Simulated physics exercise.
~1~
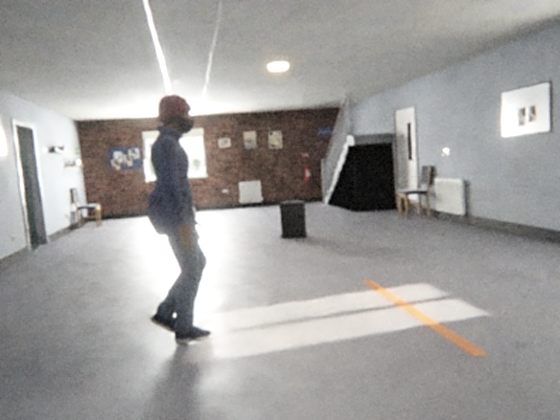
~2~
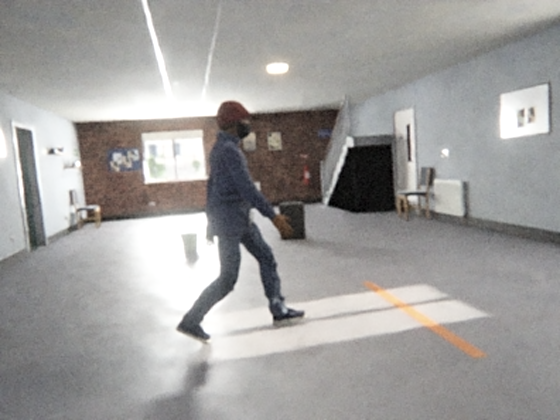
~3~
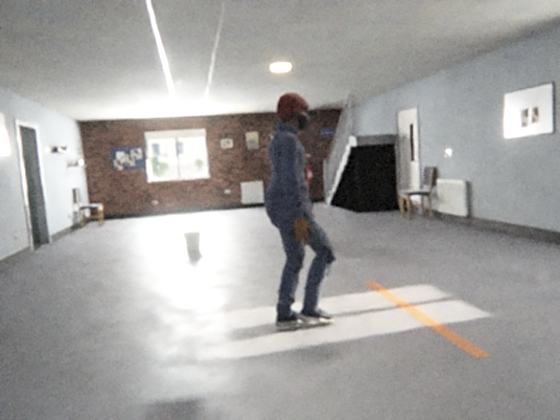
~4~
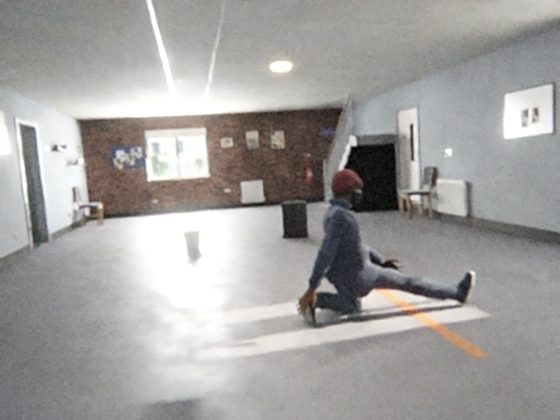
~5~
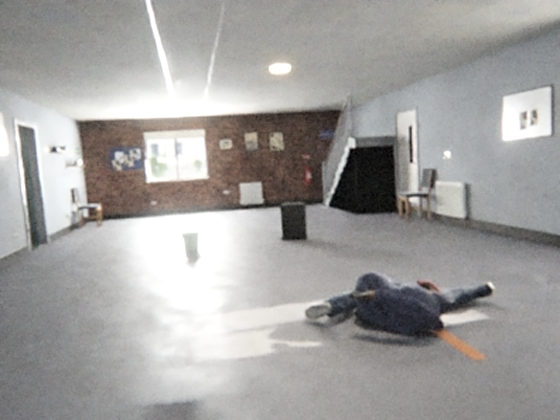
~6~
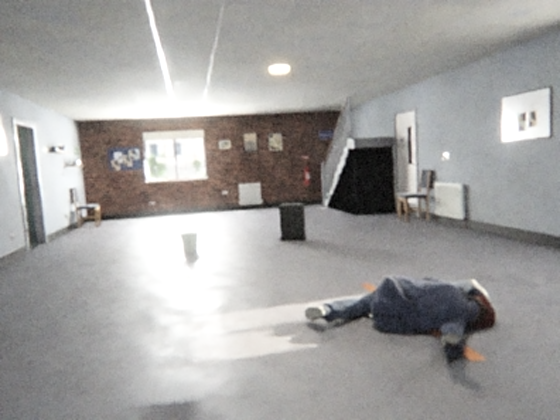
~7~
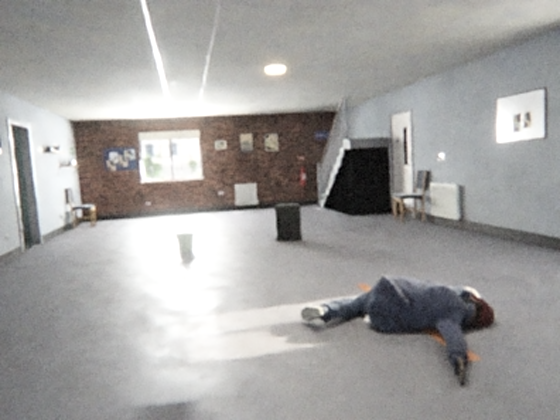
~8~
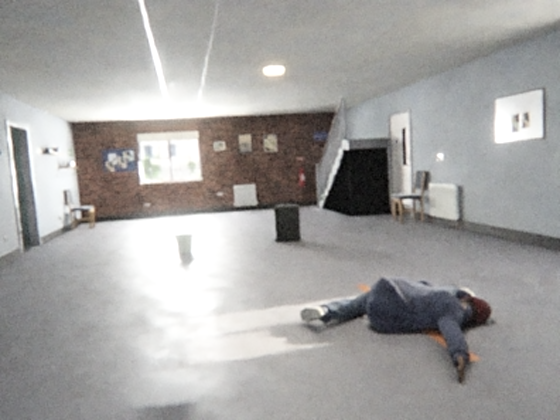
The footage shows a person in a red hat and dark mask walking right across a large room towards orange tape, dropping to the floor with one leg stretched forward, then rolling over and ending lying still, head and chest past the tape and hips short of it.
